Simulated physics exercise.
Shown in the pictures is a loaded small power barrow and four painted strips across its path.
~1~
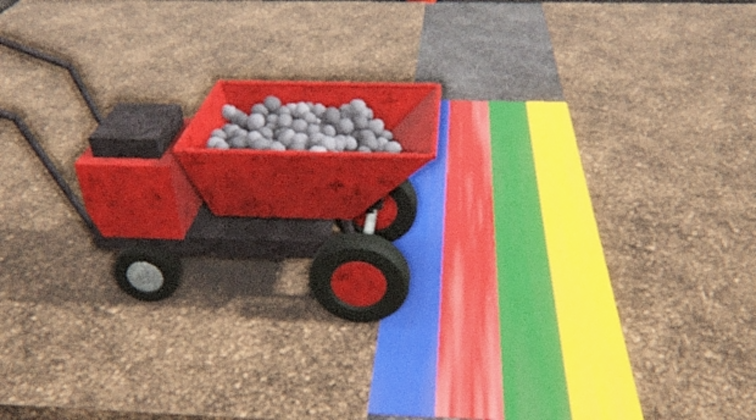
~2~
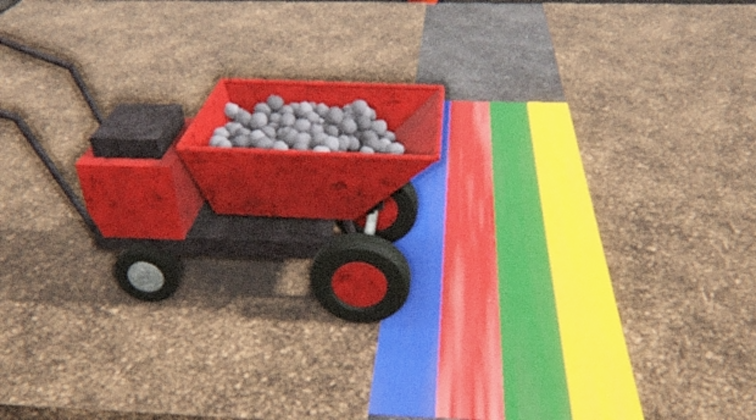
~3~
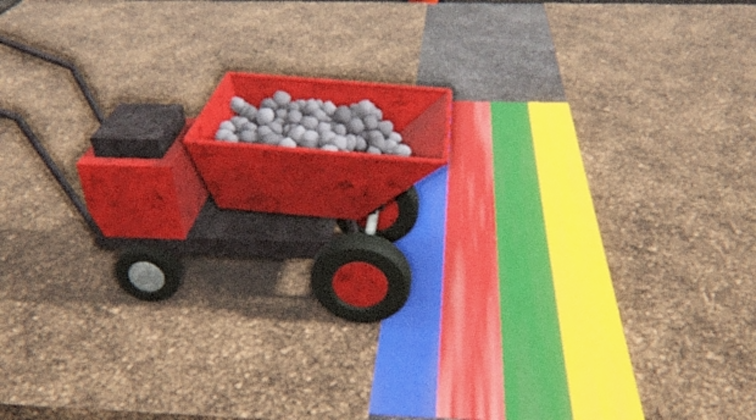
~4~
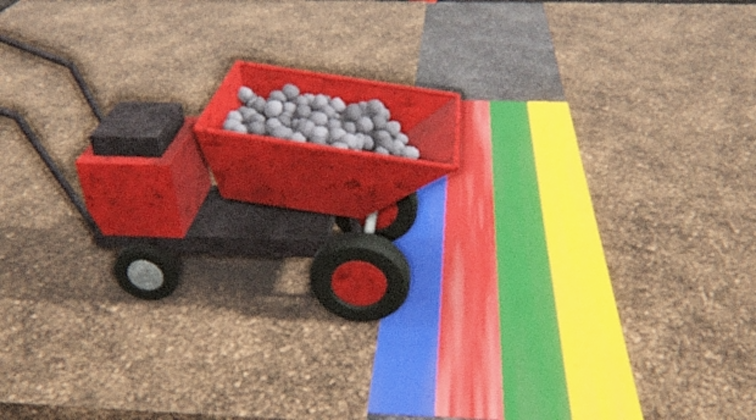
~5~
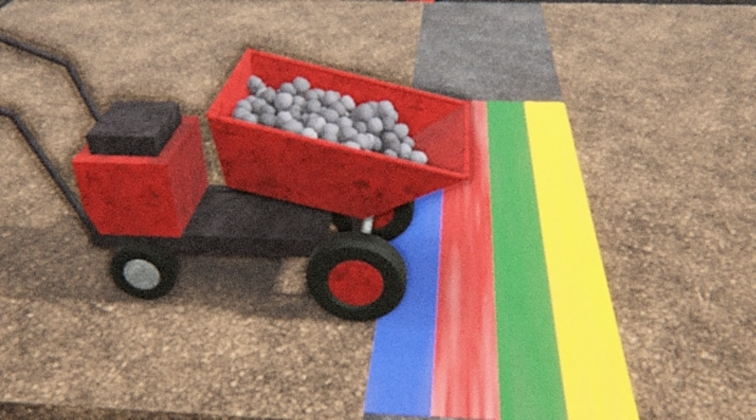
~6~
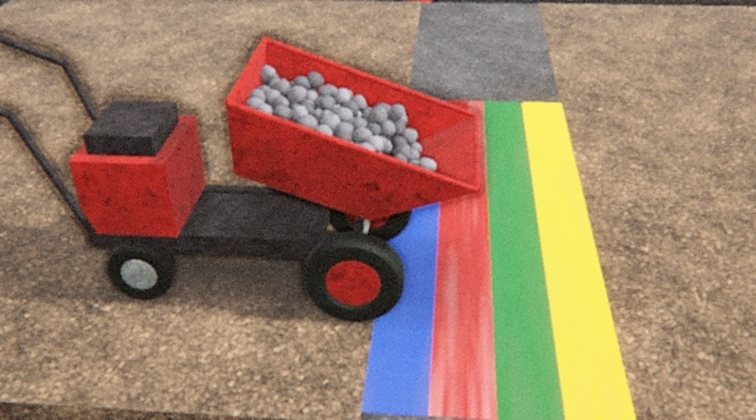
A red power barrow with a skip full of grey round cobbles stands at the left on rough brown ground, seen from the side and slightly above. To its right lie four painted strips, blue, red, green and yellow, with a dark grey patch beyond them. The skip starts level and tilts steadily forward to the right, its lip lowering over the red strip, while the view shifts very slightly.
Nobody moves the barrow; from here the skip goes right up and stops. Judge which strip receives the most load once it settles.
The strip receiving the most is the yellow one.
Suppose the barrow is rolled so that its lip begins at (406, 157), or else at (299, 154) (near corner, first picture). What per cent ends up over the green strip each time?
About 30 % and about 20 %.
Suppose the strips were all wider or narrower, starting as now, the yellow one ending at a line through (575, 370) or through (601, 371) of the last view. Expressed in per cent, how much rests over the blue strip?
Shares: Near 0 %; near 0 %.
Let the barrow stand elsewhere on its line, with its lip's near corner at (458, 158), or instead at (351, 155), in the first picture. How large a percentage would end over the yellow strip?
Near 40 % and 10 %.
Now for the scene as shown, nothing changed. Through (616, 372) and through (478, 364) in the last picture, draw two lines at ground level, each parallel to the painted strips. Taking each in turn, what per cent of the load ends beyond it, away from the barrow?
Around 20 in a hundred for the first, 70 in a hundred for the second.
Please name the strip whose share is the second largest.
The next spot goes to the green strip.
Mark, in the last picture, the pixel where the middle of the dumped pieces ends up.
Close to (573, 283), more or less.
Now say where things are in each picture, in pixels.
Lip of the skip at (433, 157), level; top of the load at (299, 128), round cobbles; blue strip at (407, 355); red strip at (469, 358); green strip at (533, 361); yellow strip at (597, 364), in the first picture.
Lip of the skip at (436, 159), level; top of the load at (303, 128), in the second picture.
Lip of the skip at (445, 163), tipped barely; top of the load at (295, 132), in the third picture.
Lip of the skip at (455, 169), tipped a little; top of the load at (304, 127), in the fourth picture.
Lip of the skip at (465, 178), tipped a little; top of the load at (292, 117), in the fifth picture.
Lip of the skip at (477, 191), tipped clearly; top of the load at (296, 111); blue strip at (401, 354); red strip at (463, 358); green strip at (526, 361); yellow strip at (591, 364), in the sixth picture.
Soon, skip tipped steeply; all in the skip.
A while on, skip tipped steeply; about two thirds in the skip; about a quarter over the green strip; about a quarter over the yellow strip; a stray few off the paint.
Towards the end, skip tipped right over; about a quarter in the skip; a stray few over the red strip; about a quarter over the green strip; about a third over the yellow strip; about a quarter off the paint.
Finally, skip tipped right over; about a quarter in the skip; none over the blue strip; a stray few over the red strip; about a quarter over the green strip; about a third over the yellow strip; about a quarter off the paint.
